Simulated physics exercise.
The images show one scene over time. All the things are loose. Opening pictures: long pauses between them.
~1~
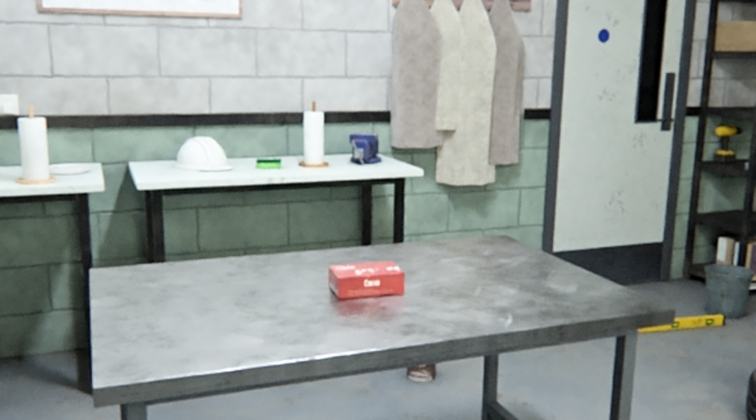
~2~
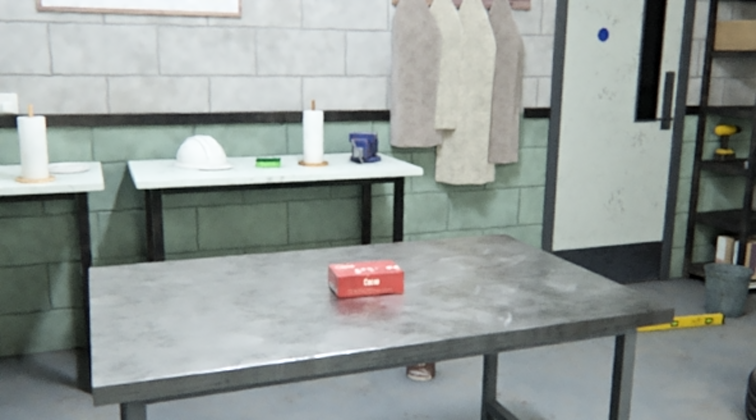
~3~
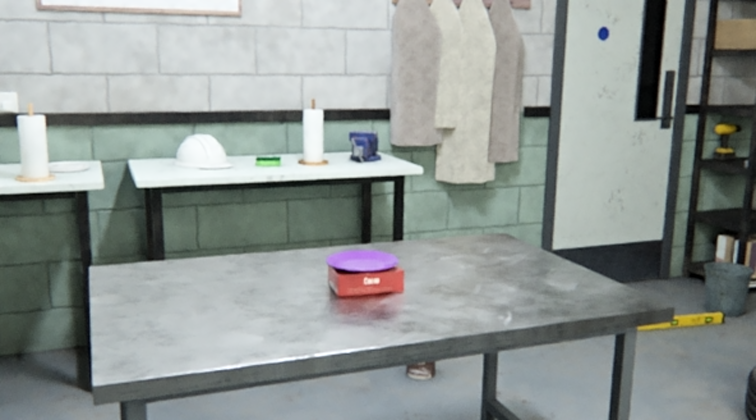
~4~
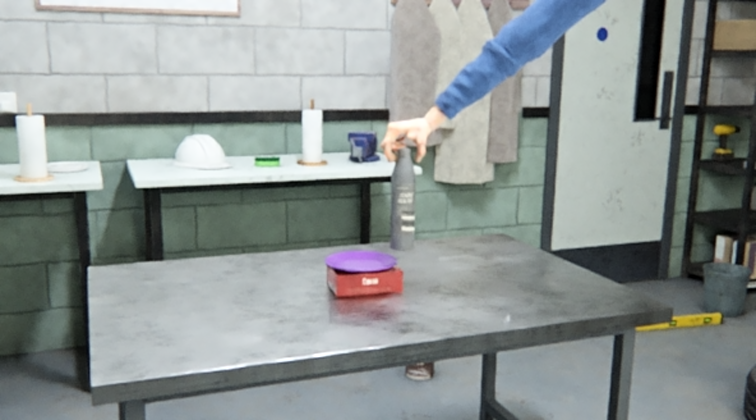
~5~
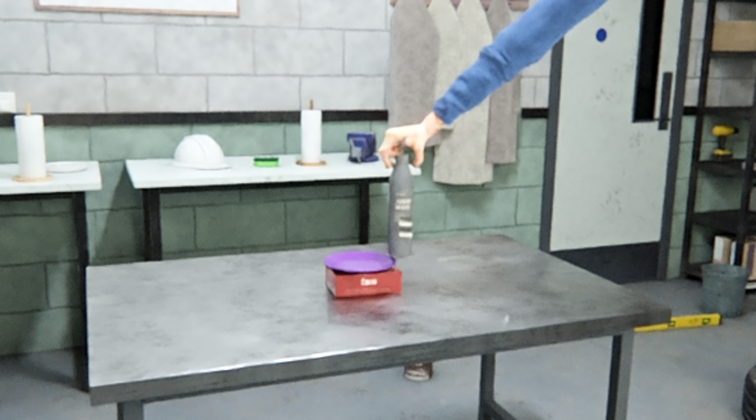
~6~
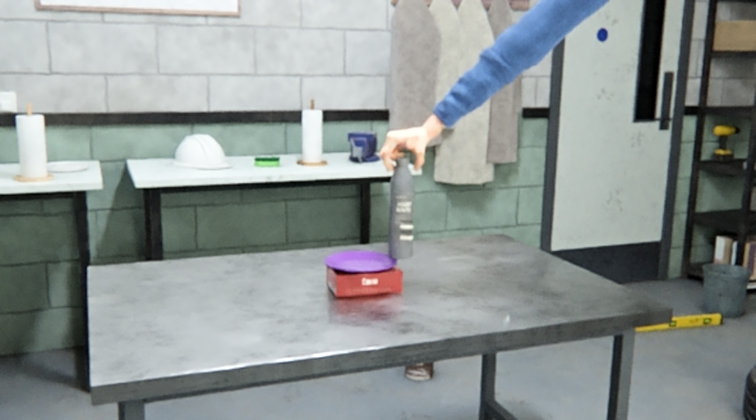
In this clip, a red packet lies on a grey table, and a purple disc-like item appears on top of it. A hand then holds a grey bottle upright just behind the packet's right side, lowering it slightly.
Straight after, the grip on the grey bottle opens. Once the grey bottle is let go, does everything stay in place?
The pile can't cope with it, I'd say.
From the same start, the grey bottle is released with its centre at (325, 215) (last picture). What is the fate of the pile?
After that, the pile falls over.
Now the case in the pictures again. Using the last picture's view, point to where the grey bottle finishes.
It ends near (457, 268).
Then, 0.40 s past the last view, grey bottle now fallen.
Then, 0.50 s past the last view, things are still on the move.
Then, 0.60 s past the last view, as before.
Finally, fallen, grey bottle; the other 2 still in place. Final places as the last picture's camera would see them, grey bottle near (457, 268). The pile loses its balance.
